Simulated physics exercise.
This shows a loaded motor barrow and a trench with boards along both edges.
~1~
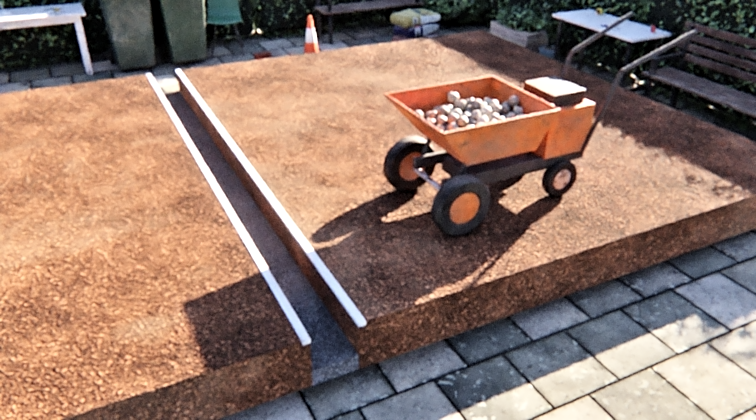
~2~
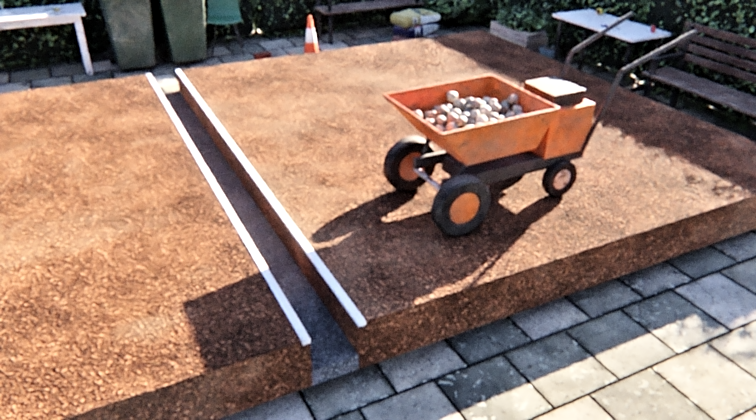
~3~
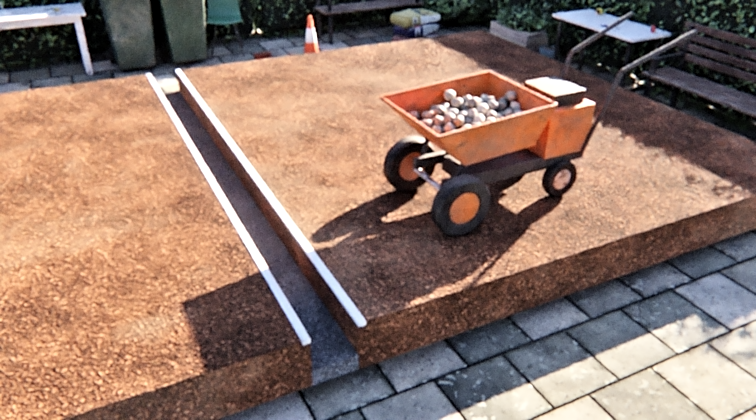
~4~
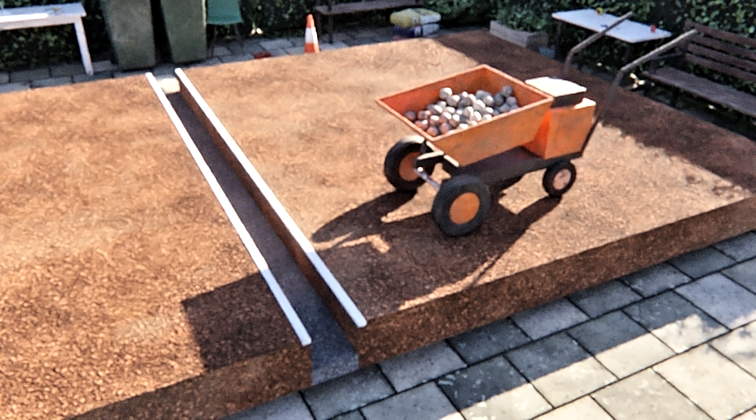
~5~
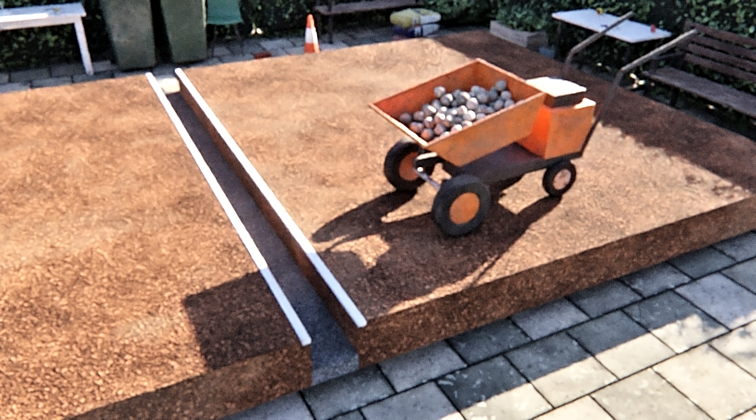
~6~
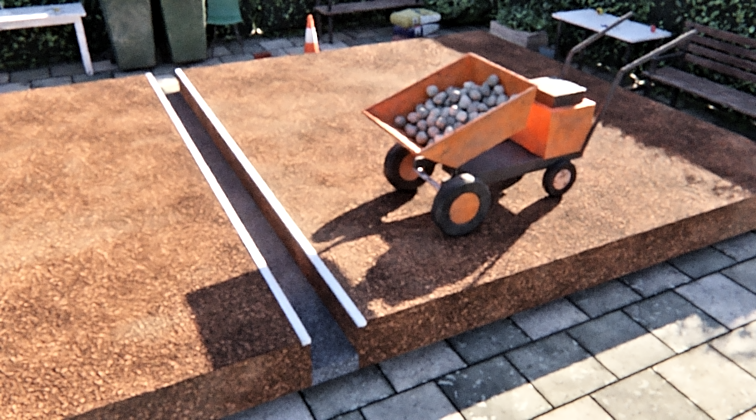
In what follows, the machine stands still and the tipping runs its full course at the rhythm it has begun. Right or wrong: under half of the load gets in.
Right.
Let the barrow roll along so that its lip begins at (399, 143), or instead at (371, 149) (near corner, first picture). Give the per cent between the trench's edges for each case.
First try: Around 90 %; second try: Around 70 %.
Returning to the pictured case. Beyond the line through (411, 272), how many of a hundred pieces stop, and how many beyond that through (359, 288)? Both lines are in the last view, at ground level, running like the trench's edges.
About 90 and 50 %.
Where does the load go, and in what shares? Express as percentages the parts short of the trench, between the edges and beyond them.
I'd put short at close to 55, between at close to 35 and beyond at close to 0 per cent.
Soon after the last picture, skip tipped steeply; all in the skip.
A little later, skip tipped right over; about half in the skip; about half short of the trench; a small part in or heaped over the trench; a stray few falling.
Later still, skip tipped right over; a small part in the skip; about half short of the trench; about a third in or heaped over the trench.
At rest, skip tipped right over; a small part in the skip; about half short of the trench; about a third in or heaped over the trench; none beyond it.
